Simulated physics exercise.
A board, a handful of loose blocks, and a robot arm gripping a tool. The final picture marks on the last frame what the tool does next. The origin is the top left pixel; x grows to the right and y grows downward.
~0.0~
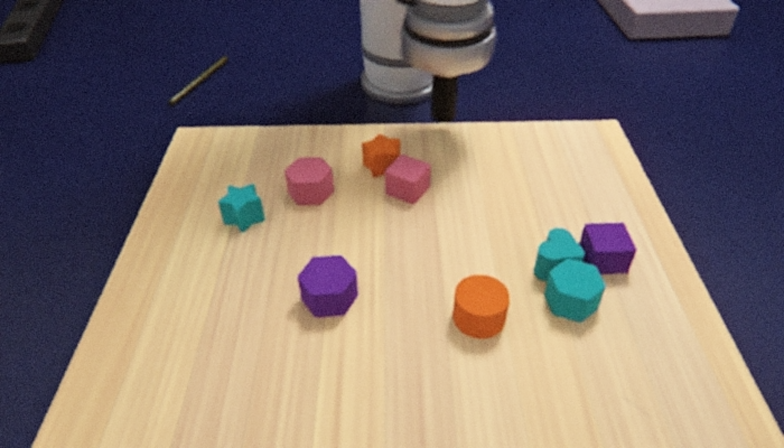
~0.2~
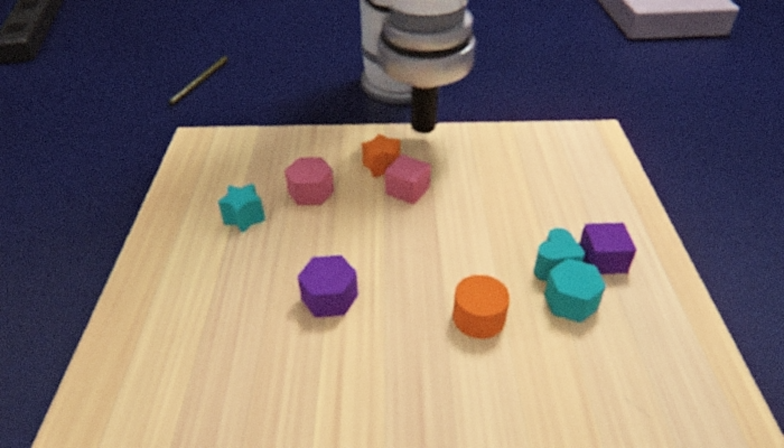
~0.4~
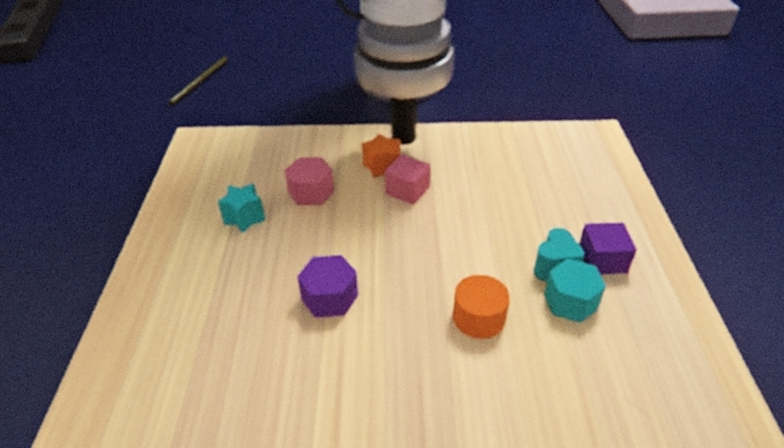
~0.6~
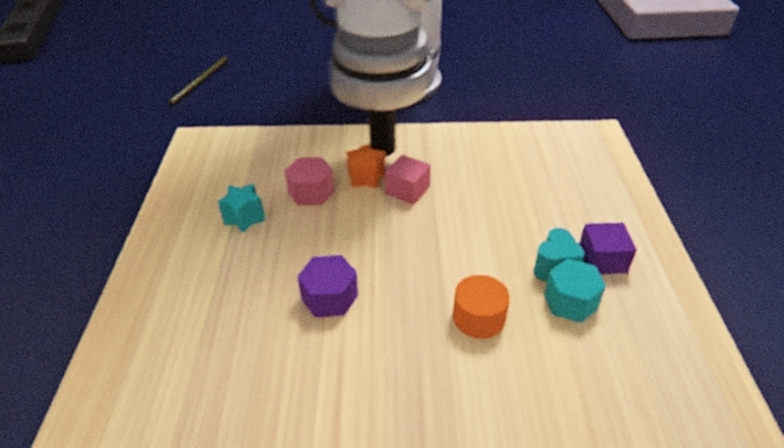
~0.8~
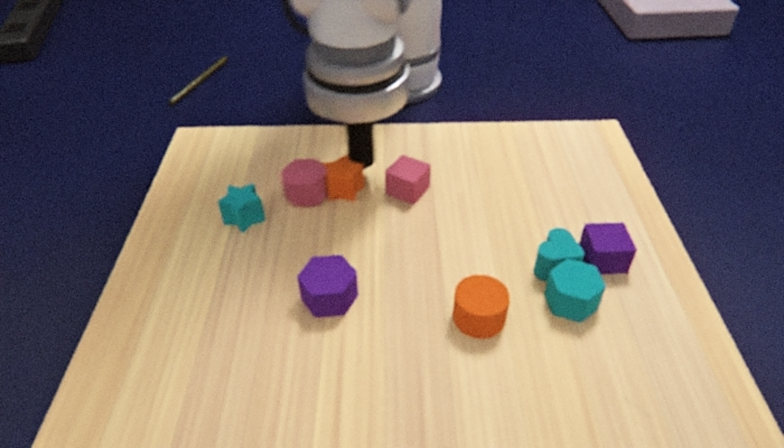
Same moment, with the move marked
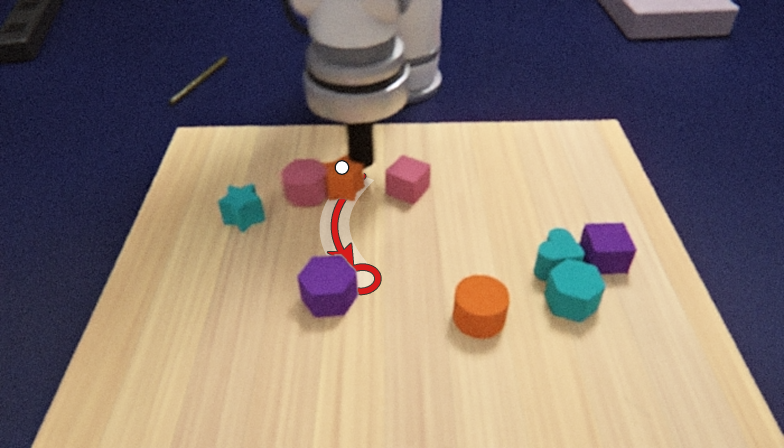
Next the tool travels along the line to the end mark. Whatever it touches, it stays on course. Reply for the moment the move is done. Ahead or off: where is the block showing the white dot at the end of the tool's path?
My prediction: No longer in front.
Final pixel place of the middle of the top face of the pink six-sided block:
The middle of its upper face will lie at (272, 182).
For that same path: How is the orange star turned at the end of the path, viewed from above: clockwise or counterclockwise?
Its rotation is clockwise.
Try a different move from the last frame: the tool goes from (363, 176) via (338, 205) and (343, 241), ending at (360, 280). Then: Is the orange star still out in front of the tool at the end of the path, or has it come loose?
Slid off.
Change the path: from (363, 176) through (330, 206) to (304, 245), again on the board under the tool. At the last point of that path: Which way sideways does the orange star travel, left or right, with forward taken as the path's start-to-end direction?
It goes toward the right-hand side.
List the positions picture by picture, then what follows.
Tip of the tool (443, 116), middles of tops, turquoise star (239, 195), pink six-sided block (308, 169), purple six-sided block (327, 274), orange star (382, 145), in the first frame.
Tool (424, 127), nothing pushed, in the second frame.
Tool (404, 138), nothing pushed, in the third frame.
Tool (383, 150), orange star (365, 155), in the fourth frame.
Tool (362, 161), turquoise star (239, 195), pink six-sided block (304, 171), purple six-sided block (327, 274), orange star (342, 168), in the fifth frame.
The line goes from (363, 176) over (339, 206) and (337, 242) to (362, 279); the dot is on the orange star.
On the path given first. One third of the way, tool (337, 192); pink six-sided block (273, 182), turned 35° clockwise; orange star (304, 194), turned 40° clockwise.
Two thirds of the way, tool (336, 228); turquoise star (235, 195); pink six-sided block (272, 182), turned 45° clockwise; orange star (296, 201), turned 65° clockwise.
At the end, tool (361, 264); turquoise star (235, 195); pink six-sided block (272, 182), turned 45° clockwise; purple six-sided block (328, 282), turned 25° clockwise; orange star (296, 201), turned 65° clockwise.
